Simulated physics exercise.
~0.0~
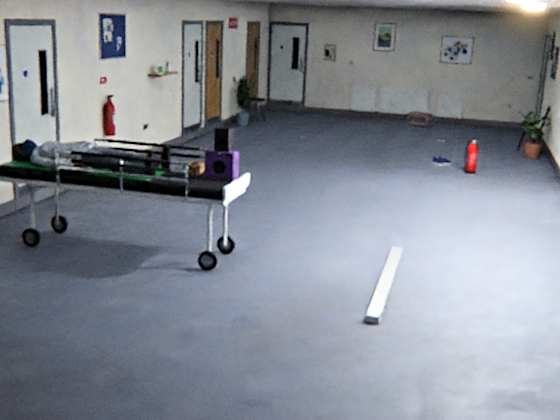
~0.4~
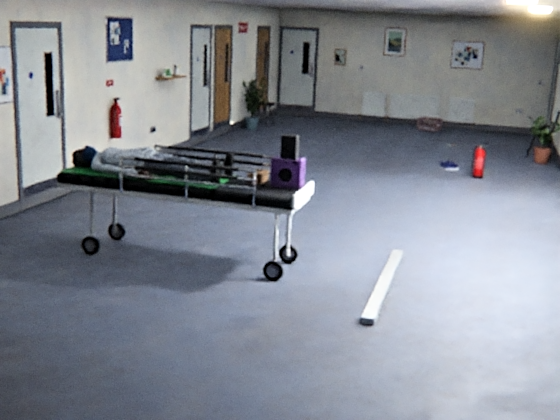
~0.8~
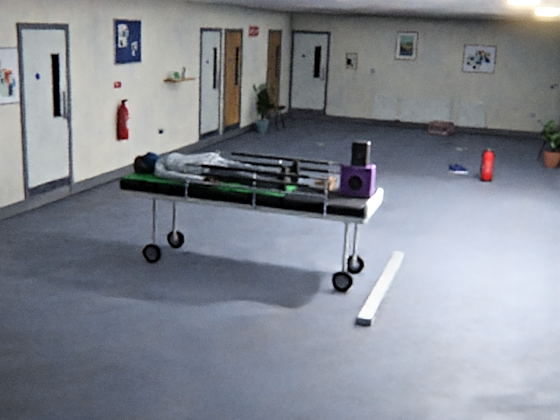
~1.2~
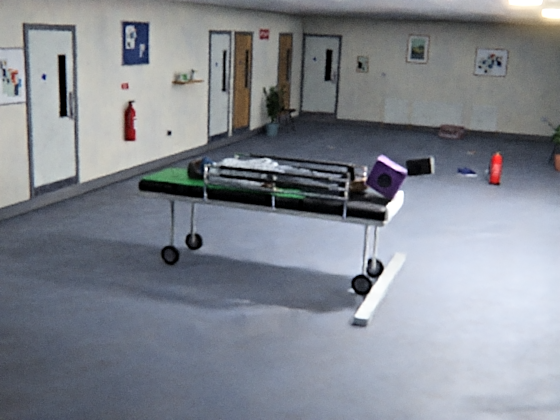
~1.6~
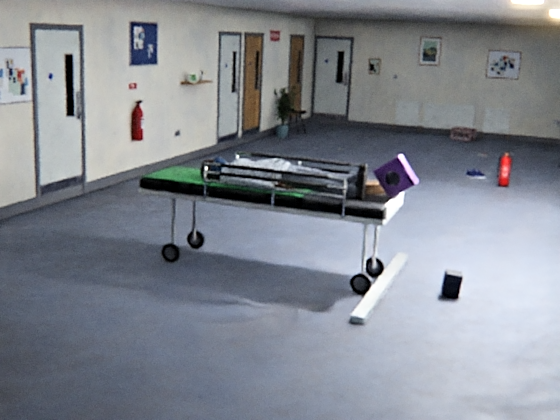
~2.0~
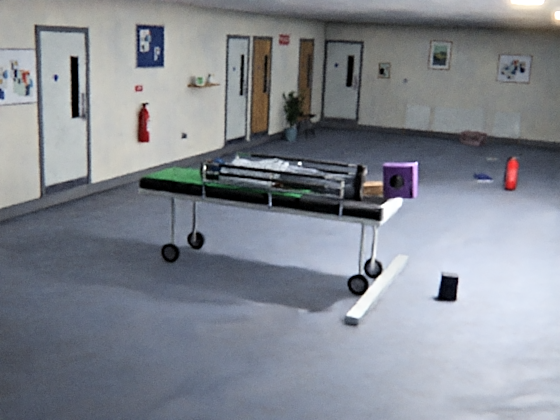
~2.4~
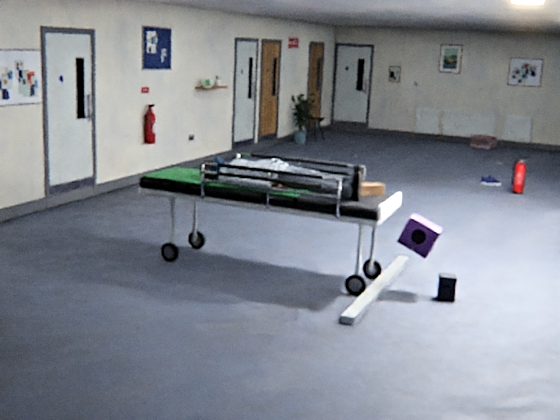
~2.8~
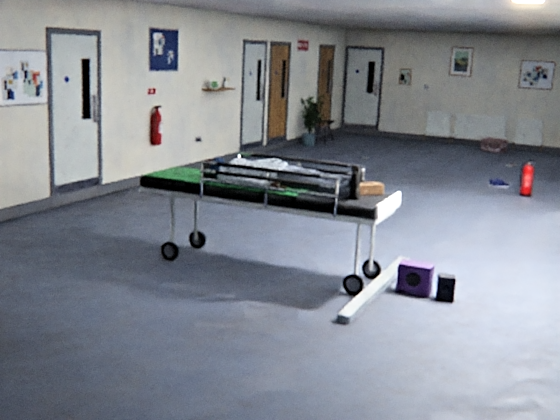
At first, a wheeled trolley carrying a person lying flat between rails, with a purple box and a small black box stacked at its right end, rolls rightward across a wide grey floor. It reaches a long white strip on the floor and stops short without tipping, while the person slides a little farther along the top. The black box topples off the right end and lands on the floor. The purple box leans over the edge, then tumbles down after it. Both boxes finish on the floor beside the strip, while the person and a small brown box remain on the still trolley.
